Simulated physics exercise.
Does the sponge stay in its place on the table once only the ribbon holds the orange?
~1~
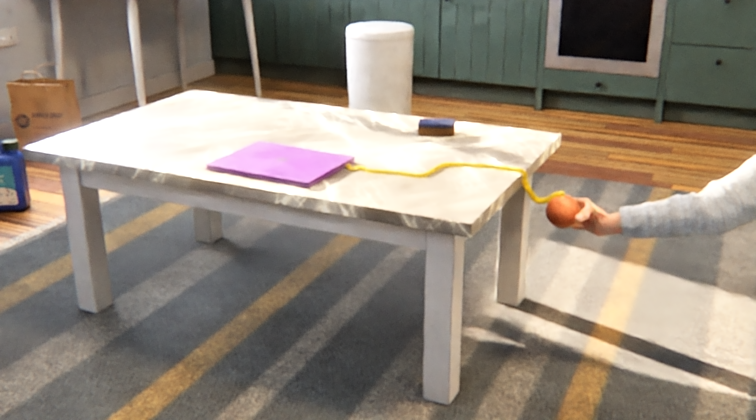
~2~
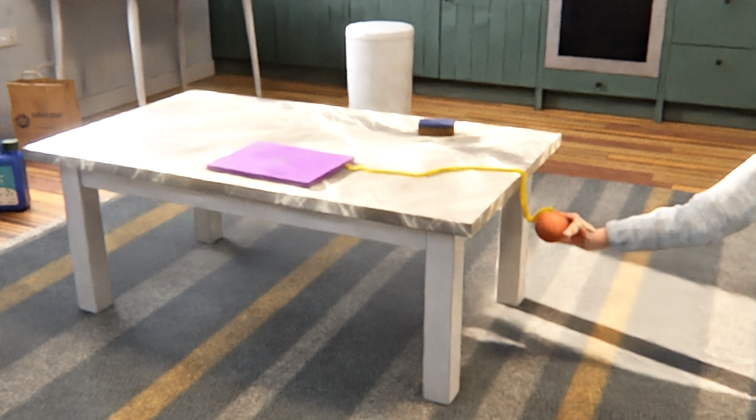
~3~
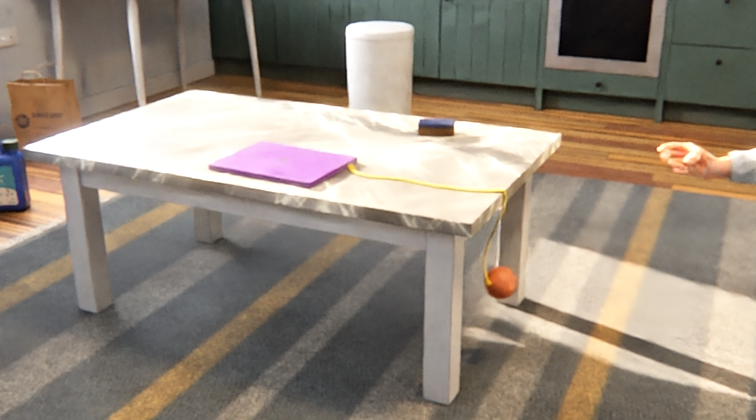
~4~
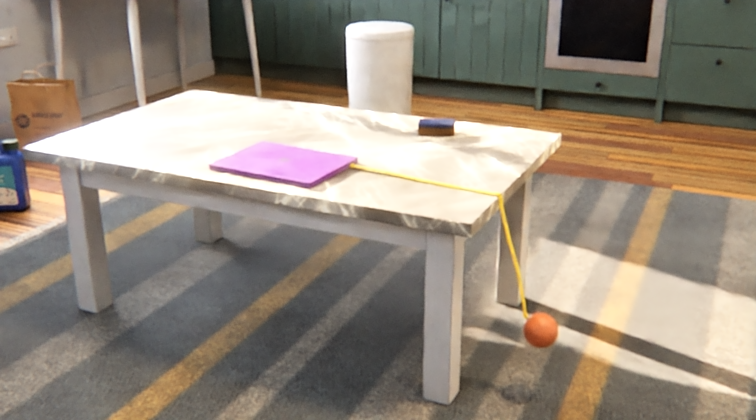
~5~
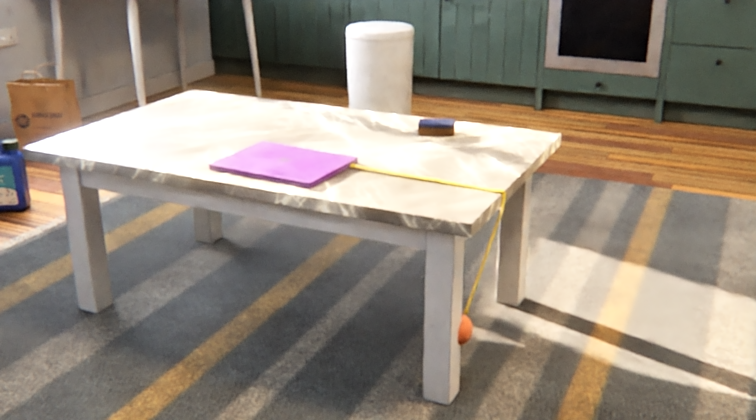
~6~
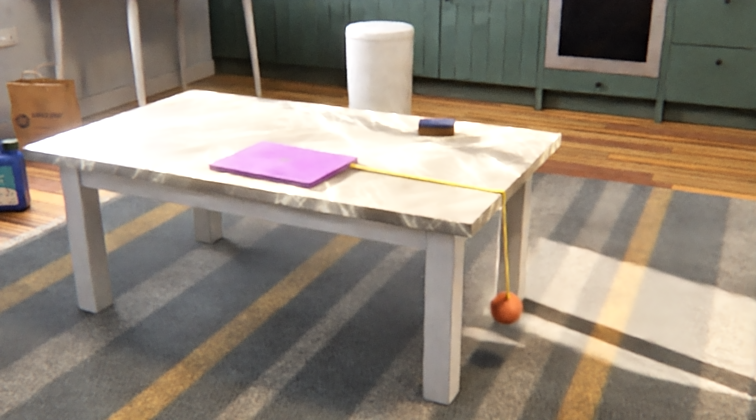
Yes, the sponge remains where it stands on the table. The orange hangs in the air on the ribbon.
